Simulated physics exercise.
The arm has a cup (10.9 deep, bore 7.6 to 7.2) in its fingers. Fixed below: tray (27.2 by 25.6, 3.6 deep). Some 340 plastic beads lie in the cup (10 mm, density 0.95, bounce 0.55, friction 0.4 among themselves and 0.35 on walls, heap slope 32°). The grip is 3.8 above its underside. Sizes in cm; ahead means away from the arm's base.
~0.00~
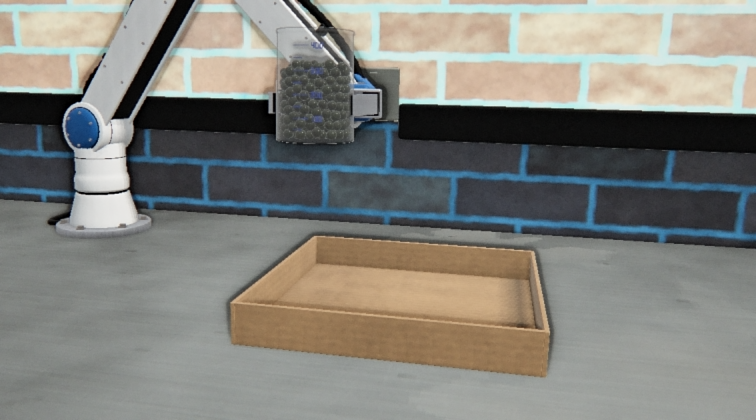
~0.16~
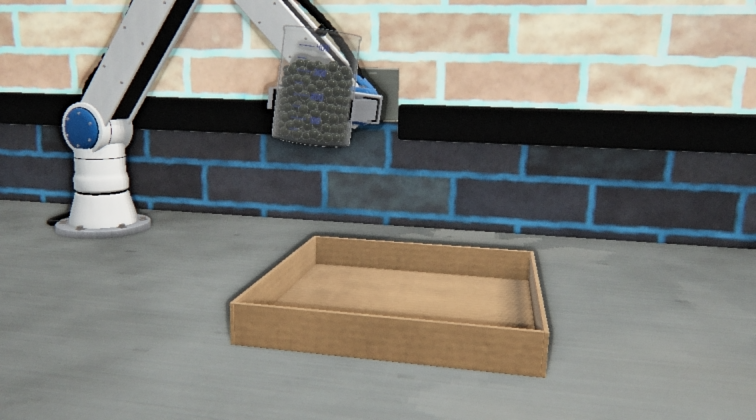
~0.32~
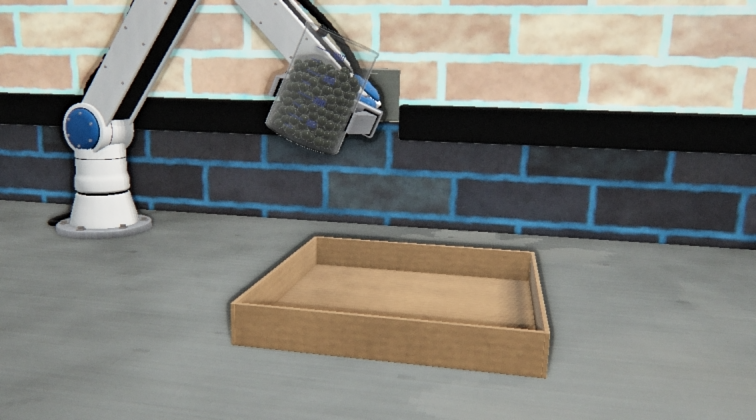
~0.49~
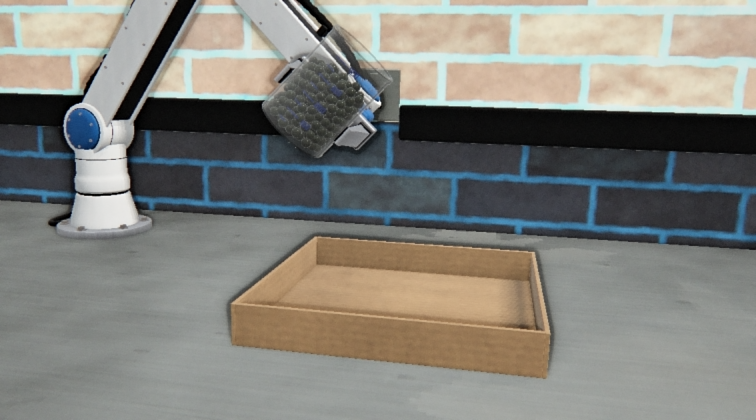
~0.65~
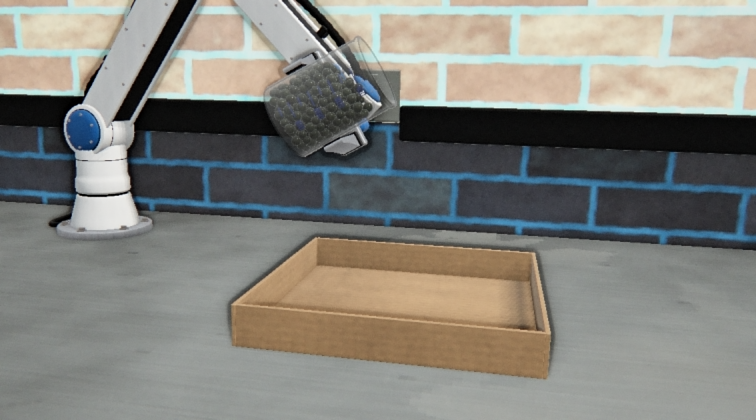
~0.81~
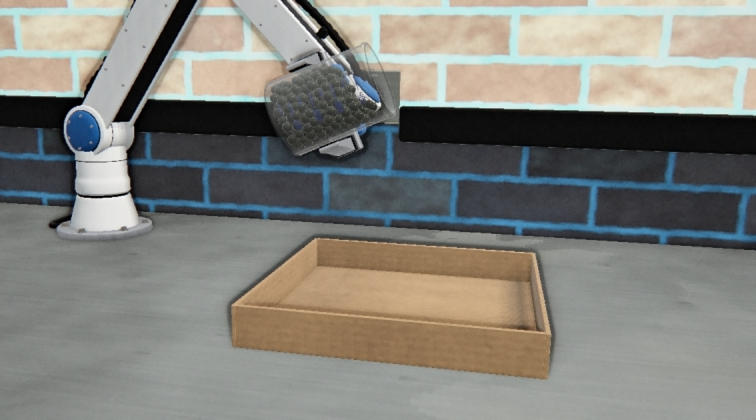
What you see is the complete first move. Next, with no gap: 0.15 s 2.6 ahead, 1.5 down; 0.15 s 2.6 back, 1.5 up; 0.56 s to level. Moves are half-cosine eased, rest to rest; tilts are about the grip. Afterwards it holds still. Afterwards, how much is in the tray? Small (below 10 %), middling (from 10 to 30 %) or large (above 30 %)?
A small share, below 10 %, ends in the tray.
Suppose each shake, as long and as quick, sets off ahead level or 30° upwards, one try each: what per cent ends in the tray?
About 0 and 5 per cent.
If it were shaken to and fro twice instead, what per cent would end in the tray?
Then about 0 per cent.
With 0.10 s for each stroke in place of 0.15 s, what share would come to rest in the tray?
In that case some 5 per cent.
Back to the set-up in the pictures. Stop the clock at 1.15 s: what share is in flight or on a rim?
Roughly 1 per cent.
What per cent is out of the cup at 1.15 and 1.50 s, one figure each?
In turn: 0, 0.
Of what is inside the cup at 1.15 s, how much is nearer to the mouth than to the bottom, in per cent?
Some 35 per cent.
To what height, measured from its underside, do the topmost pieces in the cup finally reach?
About 9.5 cm.
After 1.15 s, tilted 66° forward, highest piece 24 above the table; 339 in the cup, 2 in flight or on a rim.
After 1.50 s, tilted 14° forward, highest piece 27 above the table; 338 in the cup, 3 in the tray.
After 1.87 s, level, highest piece 27 above the table; 338 in the cup, 3 in the tray.
After 2.92 s, level, highest piece 27 above the table; 338 in the cup, 3 in the tray.
At rest, 338 in the cup, 3 in the tray. That is 1 % in the tray.
